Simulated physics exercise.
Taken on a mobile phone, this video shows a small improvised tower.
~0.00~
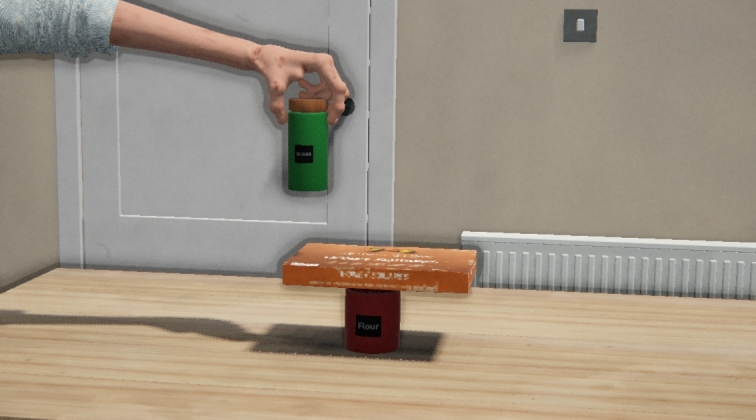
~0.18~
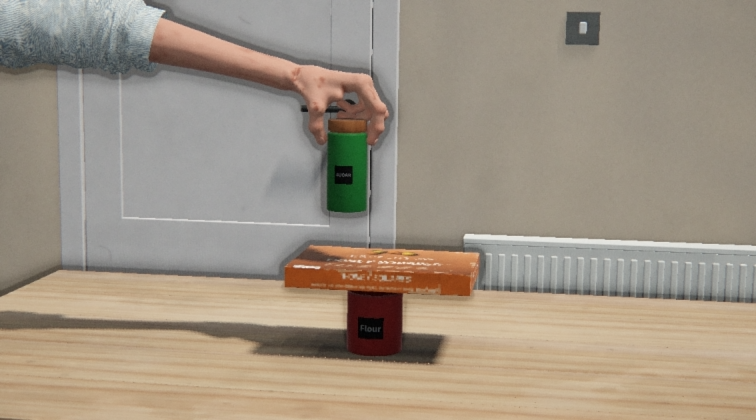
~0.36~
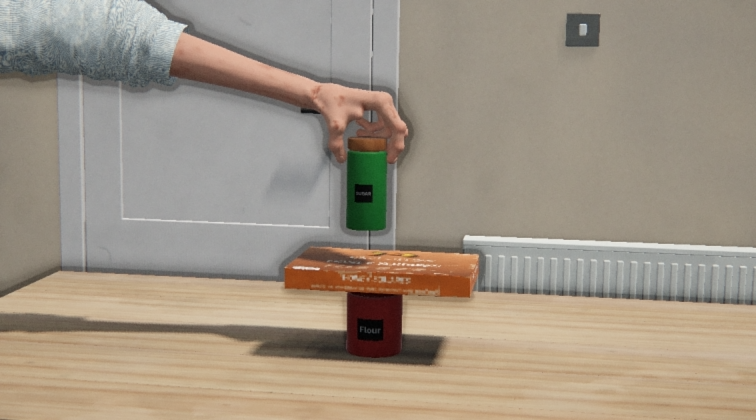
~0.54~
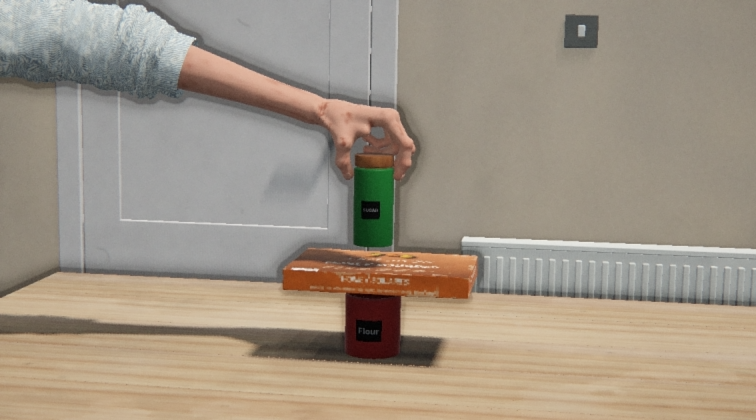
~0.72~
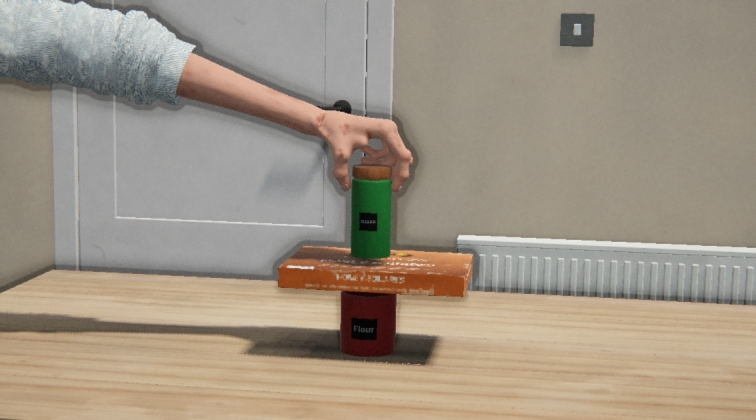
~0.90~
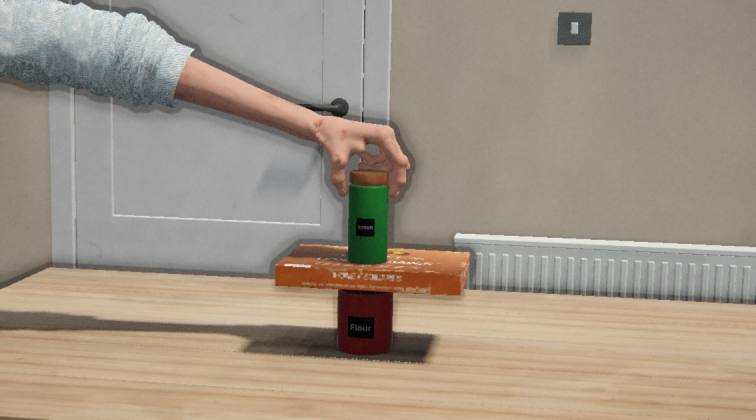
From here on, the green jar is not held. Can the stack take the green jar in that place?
It ends up in one piece.
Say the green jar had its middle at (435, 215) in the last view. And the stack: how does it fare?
Result: The stack tips over.
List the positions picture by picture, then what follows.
The first picture shows still above its spot; green jar (308, 144); red jar (373, 312).
The second picture shows still above its spot; green jar (347, 165); red jar (375, 315).
The third picture shows still above its spot; green jar (367, 183); red jar (374, 316).
The fourth picture shows still above its spot; green jar (373, 200); red jar (373, 318).
The fifth picture shows still above its spot; green jar (371, 211); red jar (368, 316).
The sixth picture shows set down, still held; green jar (368, 217); red jar (365, 314).
After 1.20 s, no change.
After 1.60 s, green jar resting near (368, 217).
In the end (2.0 s), all 3 unmoved. At the end, from the last picture's camera, green jar near (368, 217). The stack holds.
